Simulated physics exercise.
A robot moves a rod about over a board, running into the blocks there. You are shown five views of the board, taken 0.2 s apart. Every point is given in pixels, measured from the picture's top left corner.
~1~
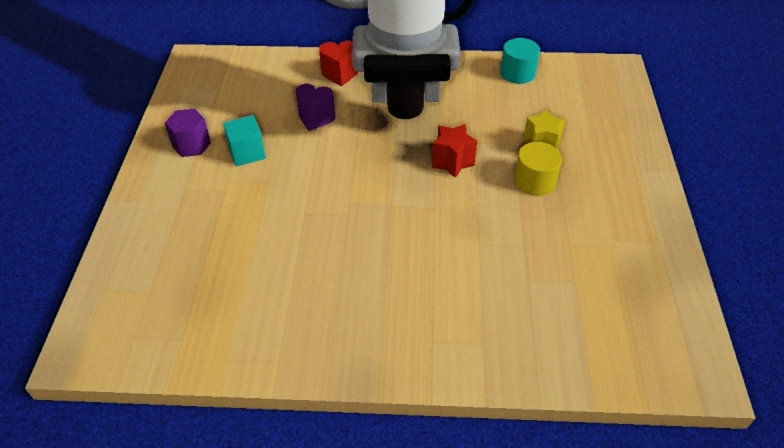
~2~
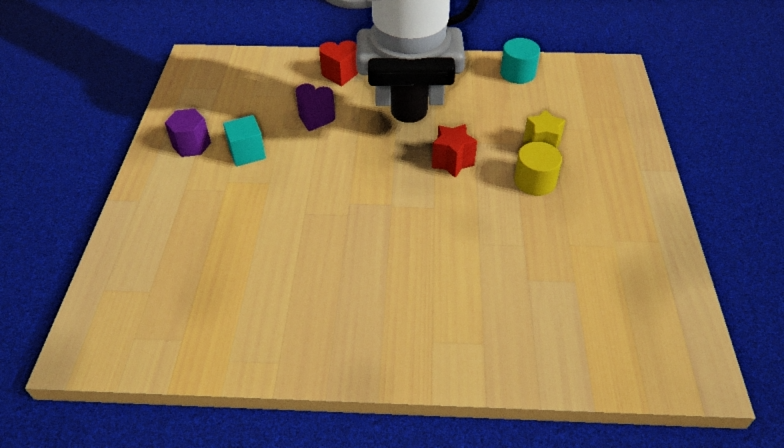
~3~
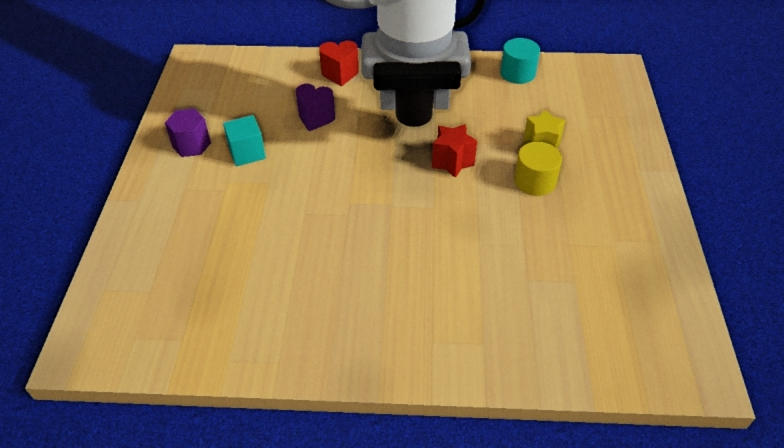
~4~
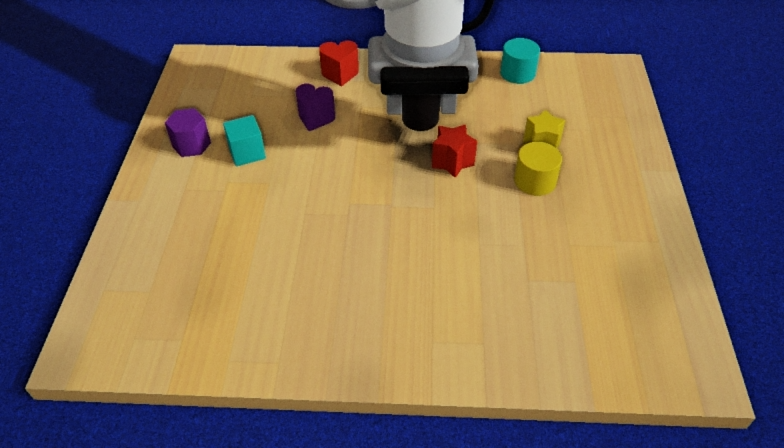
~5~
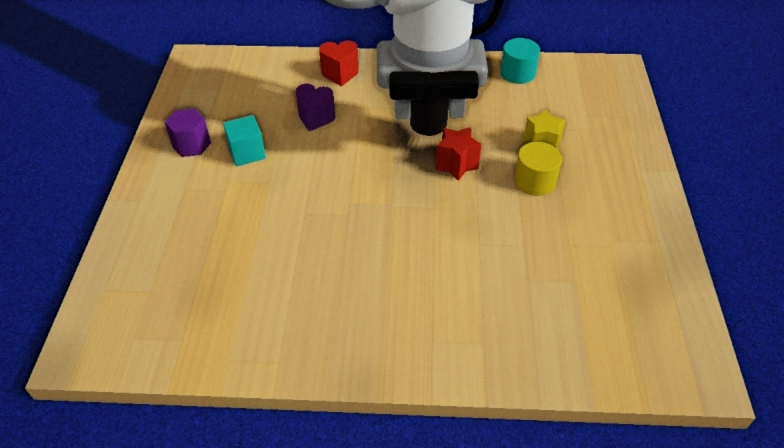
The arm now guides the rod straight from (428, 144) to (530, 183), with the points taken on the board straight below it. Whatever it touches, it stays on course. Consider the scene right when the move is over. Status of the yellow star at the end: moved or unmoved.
Here the yellow star stays on its spot.
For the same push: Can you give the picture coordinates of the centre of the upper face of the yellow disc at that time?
Its top middle is near (577, 166).
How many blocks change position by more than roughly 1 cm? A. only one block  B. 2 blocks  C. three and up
Correct choice: B.
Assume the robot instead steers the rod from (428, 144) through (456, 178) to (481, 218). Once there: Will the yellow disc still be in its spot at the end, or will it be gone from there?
When the path is over, the yellow disc is still on its spot.
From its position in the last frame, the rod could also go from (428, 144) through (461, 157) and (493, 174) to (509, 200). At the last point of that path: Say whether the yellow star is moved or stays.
Still in place.
What follows on the original path. One third of the way, rod (463, 137); red star (482, 153), turned 45° clockwise.
Two thirds of the way, rod (498, 150); red star (503, 169), turned 75° clockwise.
At the end, rod (533, 163); red star (514, 177), turned 115° clockwise; yellow disc (577, 166); yellow star still.
